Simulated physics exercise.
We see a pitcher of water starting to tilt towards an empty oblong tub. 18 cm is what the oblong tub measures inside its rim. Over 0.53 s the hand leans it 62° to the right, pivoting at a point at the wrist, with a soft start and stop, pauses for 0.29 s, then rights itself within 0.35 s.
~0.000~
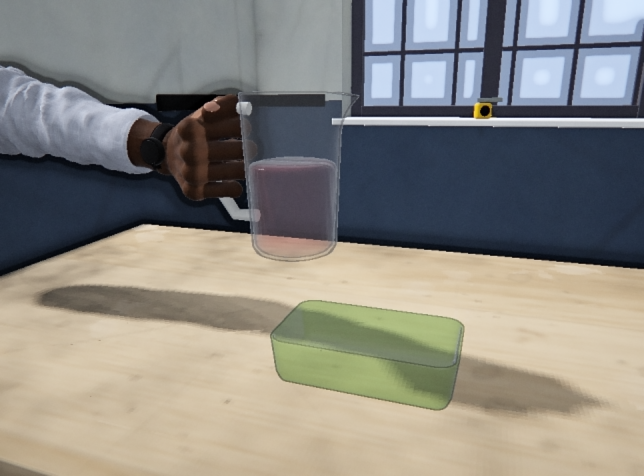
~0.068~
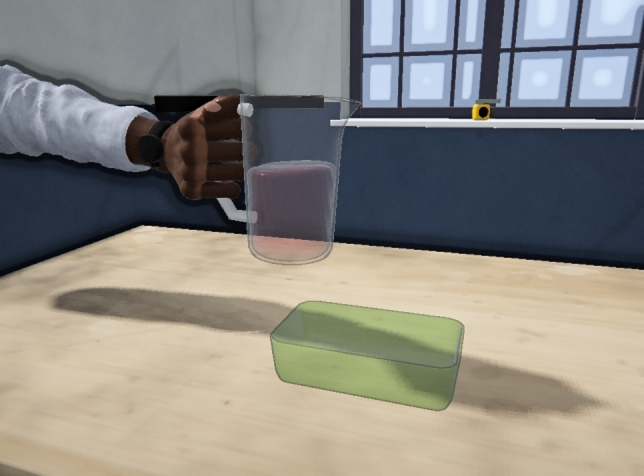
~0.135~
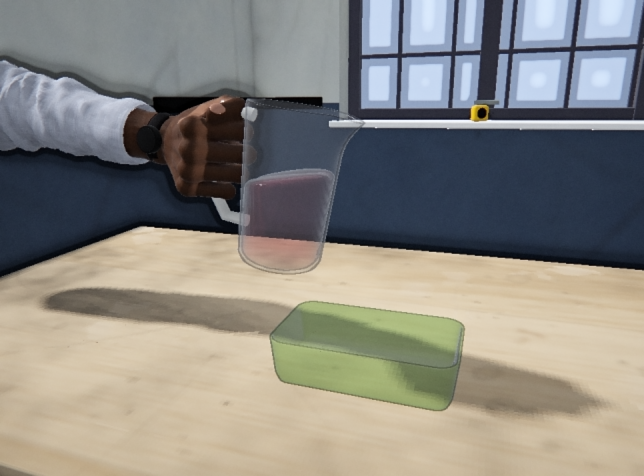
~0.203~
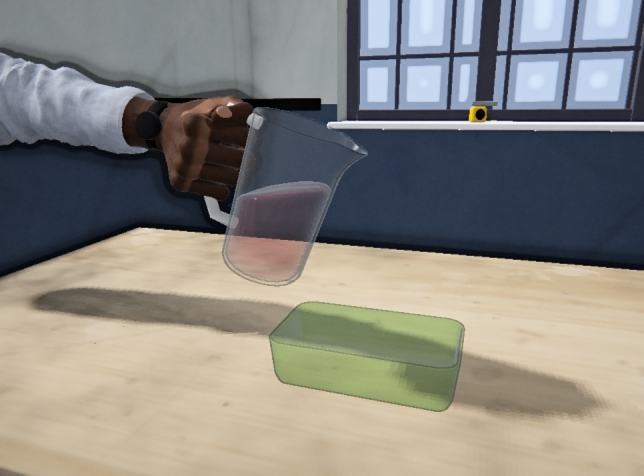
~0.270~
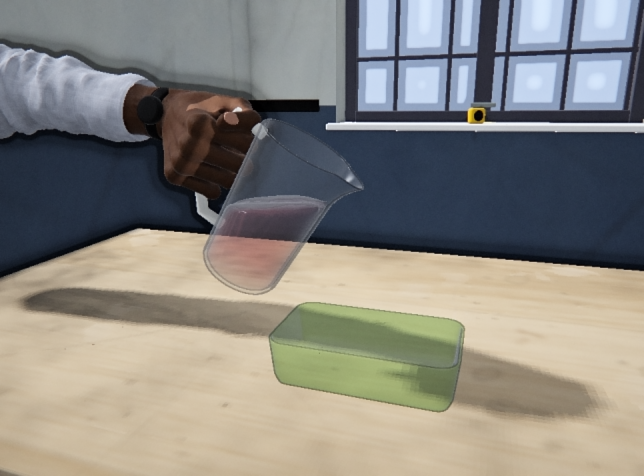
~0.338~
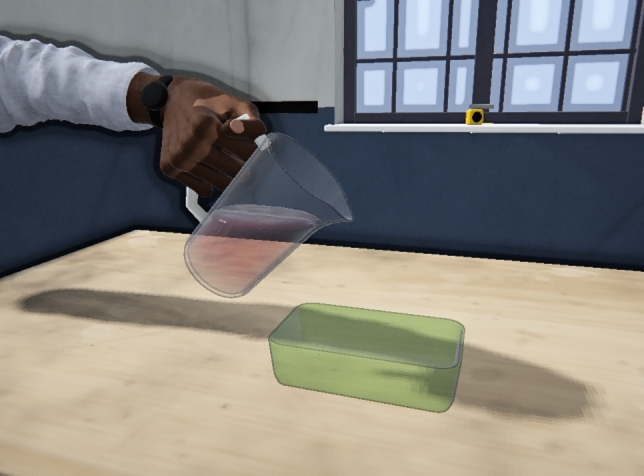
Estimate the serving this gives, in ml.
Roughly 50 ml.
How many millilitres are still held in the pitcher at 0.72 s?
Reading: Roughly 480 ml.
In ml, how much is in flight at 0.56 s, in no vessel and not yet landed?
Around 0 ml, I reckon.
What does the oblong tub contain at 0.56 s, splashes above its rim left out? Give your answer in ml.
About 0 ml.
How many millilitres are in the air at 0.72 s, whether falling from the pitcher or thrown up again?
I'd say some 15 ml of liquid is up in the air.
Then, 0.56 s in, the tilt is 62° and the oblong tub has 0 ml, the pitcher 495 ml, and 0 ml is on the table.
Then, 0.72 s in, the tilt is 62° and the oblong tub has 5 ml, the pitcher 475 ml, and 0 ml is on the table.
Then, 0.88 s in, the tilt is 57° and the oblong tub has 30 ml, the pitcher 440 ml, and 0 ml is on the table.
Then, 1.07 s in, the tilt is 13° and the oblong tub has 50 ml, the pitcher 435 ml, and 0 ml is on the table.
Finally, the oblong tub has 50 ml, the pitcher 435 ml, and 10 ml is on the table.
